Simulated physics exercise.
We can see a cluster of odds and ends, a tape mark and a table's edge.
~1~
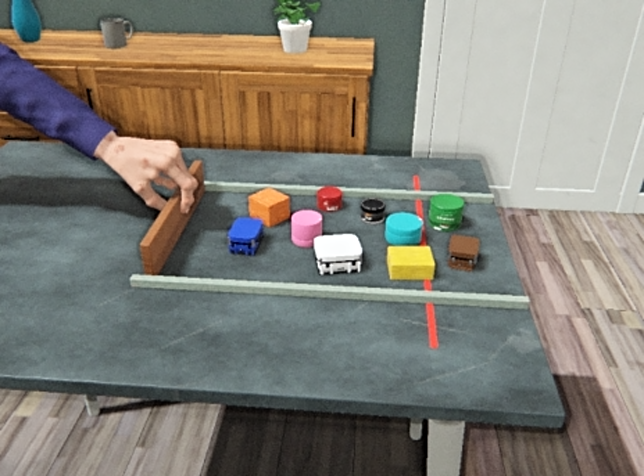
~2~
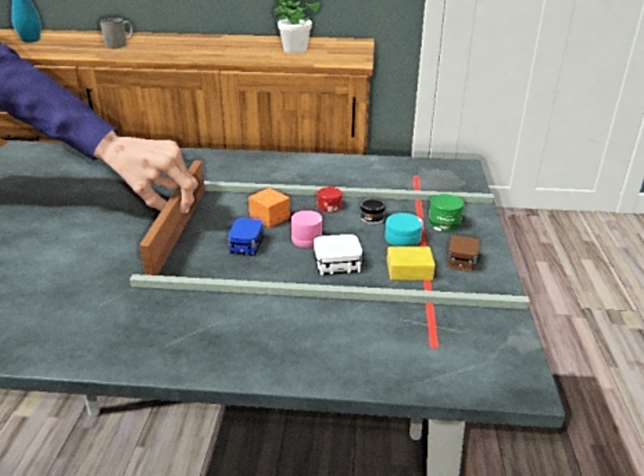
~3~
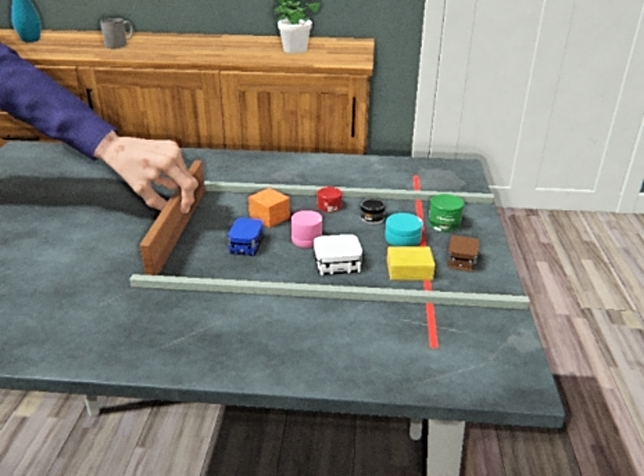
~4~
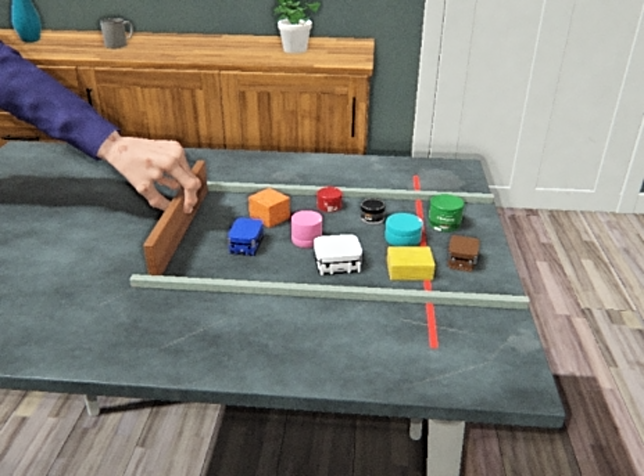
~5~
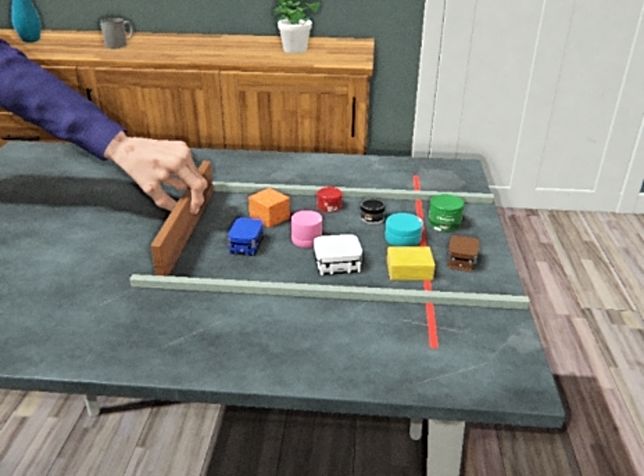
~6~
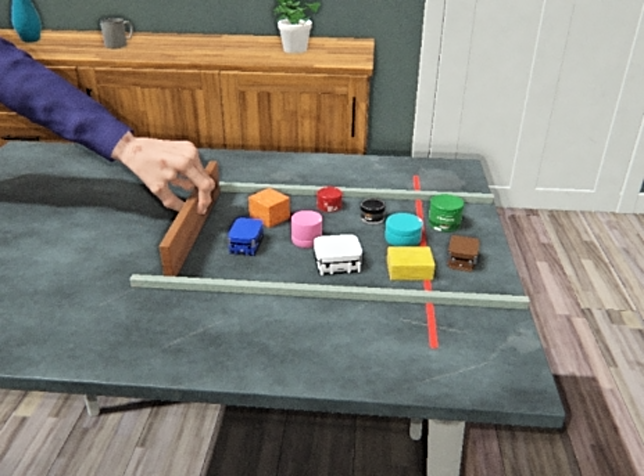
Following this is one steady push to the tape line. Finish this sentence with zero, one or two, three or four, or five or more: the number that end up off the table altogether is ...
The number that end up off the table altogether is zero.
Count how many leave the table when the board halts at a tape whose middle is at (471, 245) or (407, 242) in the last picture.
The first try gives 5, the second gives 0.
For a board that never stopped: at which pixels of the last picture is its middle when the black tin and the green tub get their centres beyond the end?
(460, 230) and then (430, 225), give or take.
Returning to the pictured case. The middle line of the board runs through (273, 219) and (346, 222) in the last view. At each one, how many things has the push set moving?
So far 3, and 9 at the second.
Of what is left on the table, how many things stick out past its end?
Answer: 3.
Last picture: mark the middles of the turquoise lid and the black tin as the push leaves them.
Near (453, 228) and (464, 214).
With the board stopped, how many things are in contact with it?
3 end up touching it.
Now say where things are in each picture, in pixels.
In the first frame, brown case (463, 254); green tub (446, 213); yellow block (410, 263); board (177, 214); tape (423, 243).
In the second frame, green tub (446, 213); pink lid (307, 229).
In the third frame, yellow block (410, 263); orange block (269, 207).
In the fourth frame, brown case (463, 254); blue case (246, 237).
In the fifth frame, green tub (446, 213); white case (337, 255).
In the sixth frame, brown case (463, 254); green tub (446, 213); yellow block (410, 263); board (194, 215); tape (423, 243).
A little later, none off yet; brown case at rest near (463, 254); green tub at rest near (446, 213); yellow block at rest near (410, 263).
When it is over, the number that fall off is zero.
